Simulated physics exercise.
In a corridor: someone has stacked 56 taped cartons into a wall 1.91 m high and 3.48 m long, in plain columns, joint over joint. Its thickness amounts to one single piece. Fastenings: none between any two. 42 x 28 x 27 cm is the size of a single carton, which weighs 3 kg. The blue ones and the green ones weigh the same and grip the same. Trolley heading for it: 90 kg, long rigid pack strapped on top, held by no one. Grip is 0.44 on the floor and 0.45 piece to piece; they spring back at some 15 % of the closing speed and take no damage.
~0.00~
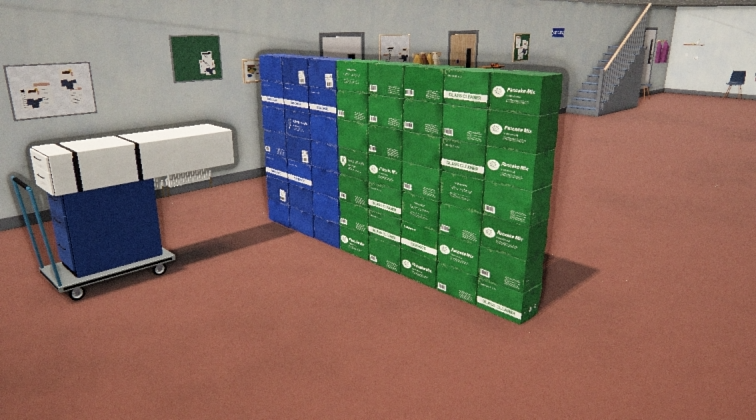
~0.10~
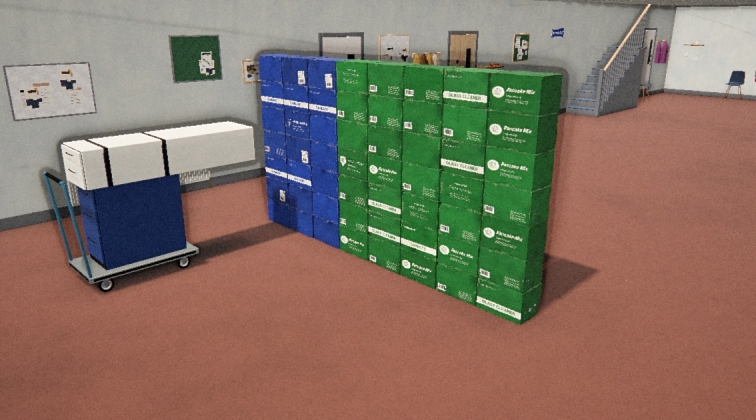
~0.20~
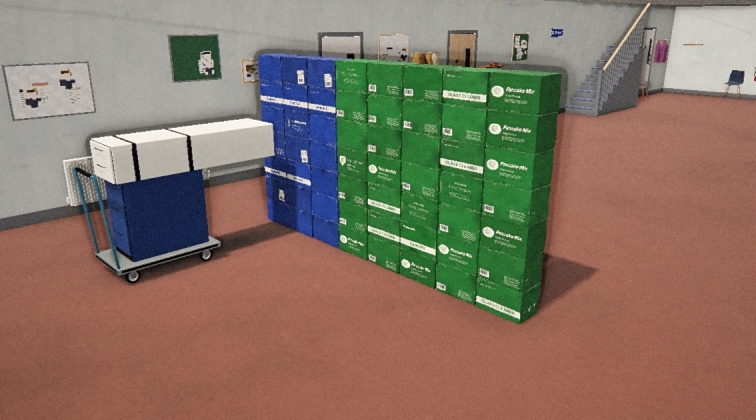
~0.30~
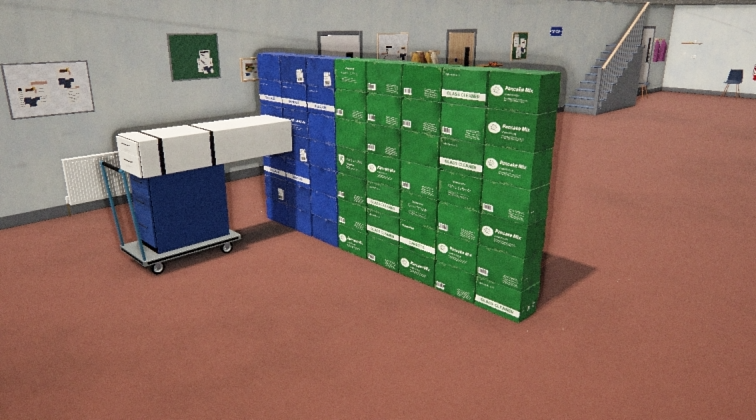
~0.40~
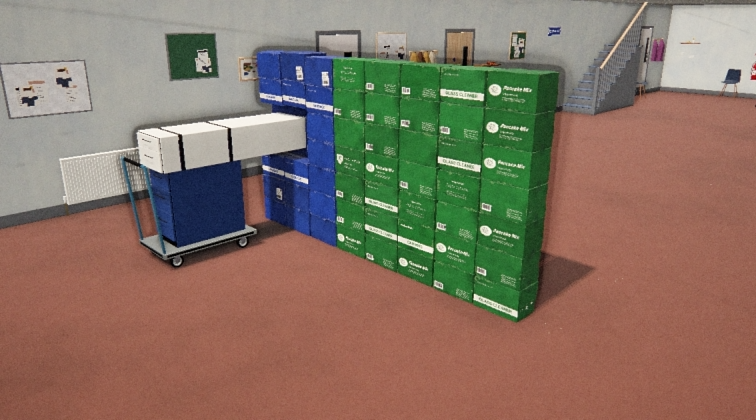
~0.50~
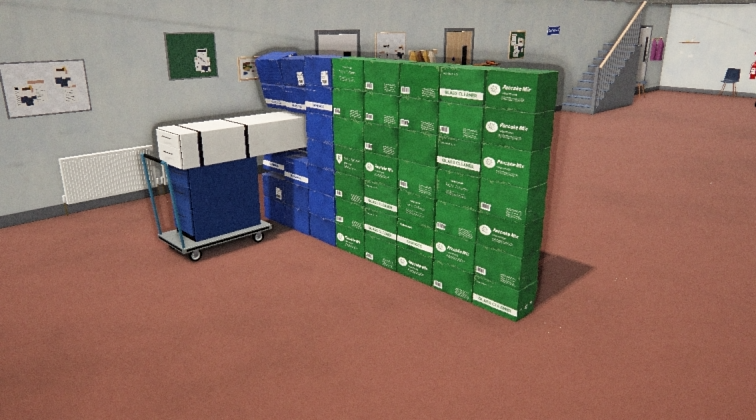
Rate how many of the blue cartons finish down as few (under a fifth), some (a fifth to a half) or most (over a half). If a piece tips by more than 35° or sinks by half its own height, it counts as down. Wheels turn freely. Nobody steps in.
Some.
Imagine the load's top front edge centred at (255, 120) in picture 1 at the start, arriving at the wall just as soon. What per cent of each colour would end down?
In that case green 0, blue 70 per cent.
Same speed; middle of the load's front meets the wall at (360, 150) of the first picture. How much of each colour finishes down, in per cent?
That would leave green at 20 % and blue at 0 %.
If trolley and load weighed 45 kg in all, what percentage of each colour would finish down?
Then green 0, blue 40 per cent.
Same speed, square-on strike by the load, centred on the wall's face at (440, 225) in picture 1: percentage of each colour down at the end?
In that case, green 30 and blue 0 in a hundred end down.
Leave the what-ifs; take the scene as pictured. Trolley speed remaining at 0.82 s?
Speed: Close to 1.4 m/s.
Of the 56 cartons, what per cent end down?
10 per cent.
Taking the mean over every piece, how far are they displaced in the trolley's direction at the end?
On average the pieces end up around 35 cm further on.
Around 0.82 s, load 92 cm past the wall's line, still rolling; 7 of the 21 blue cartons down (7 of 56 in all colours); top blue carton tipped 42°, 23 cm lower.
Around 1.34 s, load 1.50 m past the wall's line, still rolling; 7 of the 21 blue cartons down (7 of 56 in all colours); top blue carton on its side.
Finally (2.6 s), load 1.89 m past the wall's line, stopped; 7 of the 21 blue cartons down (7 of 56 in all colours); top blue carton on its side; top green carton unmoved. That is 33 per cent. Seen by the last camera, middles, top blue carton near (373, 129), top green carton near (472, 85).
